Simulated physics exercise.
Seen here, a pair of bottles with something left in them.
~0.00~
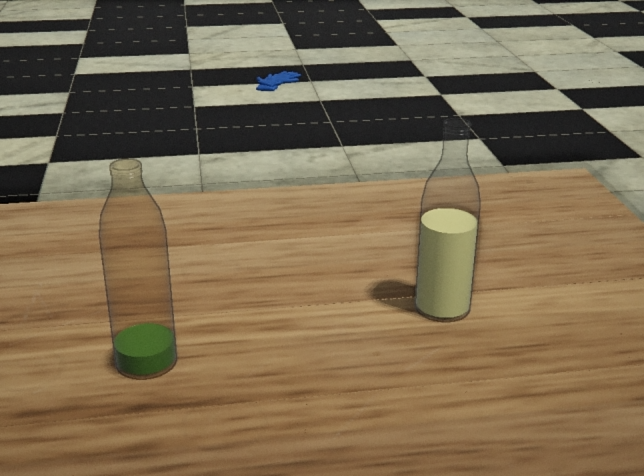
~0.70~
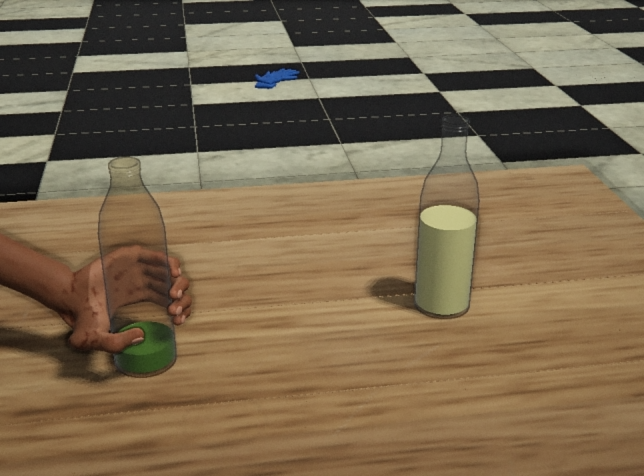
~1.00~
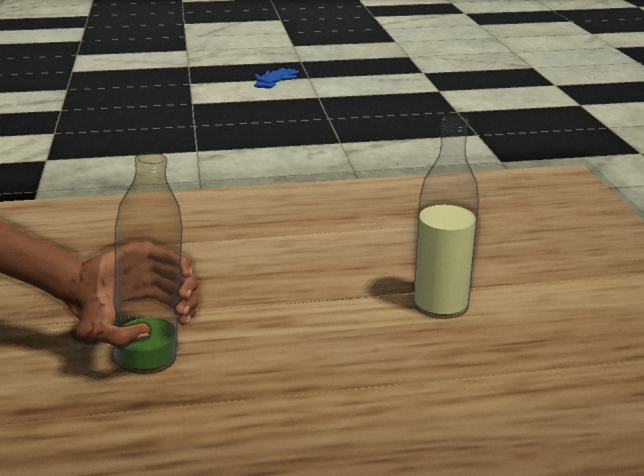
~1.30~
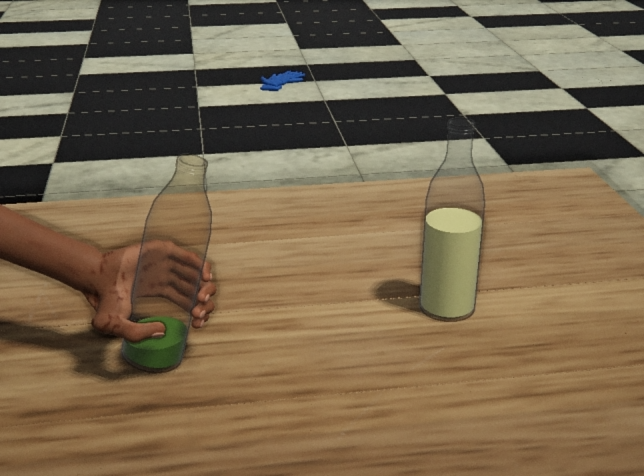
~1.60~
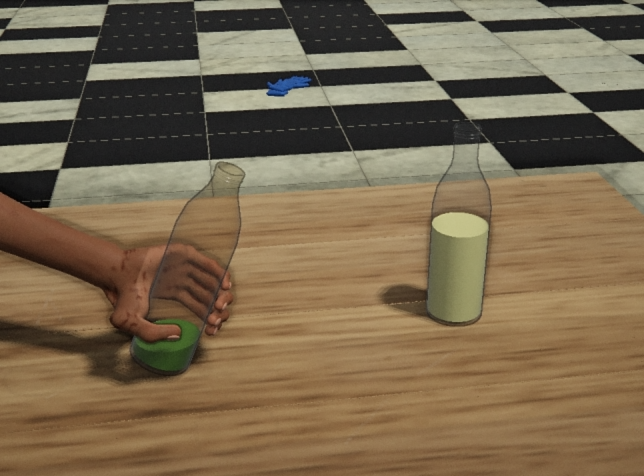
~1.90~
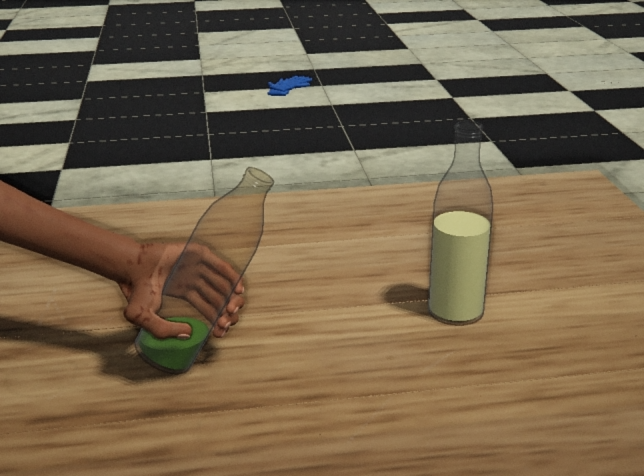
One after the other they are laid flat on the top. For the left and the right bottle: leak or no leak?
Left: It stays dry. Right: It runs out.
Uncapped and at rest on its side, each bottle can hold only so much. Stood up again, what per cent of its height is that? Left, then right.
First 24 %, second 22 %.
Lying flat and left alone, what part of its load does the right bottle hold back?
Some 45 per cent.
By 2.6 s, the left bottle is nearly down; left bottle, dry at the neck.
By 3.6 s, the left bottle lies flat; left bottle, dry at the neck.
By 6.5 s, both lie flat; left bottle, dry at the neck; right bottle, some has come out.
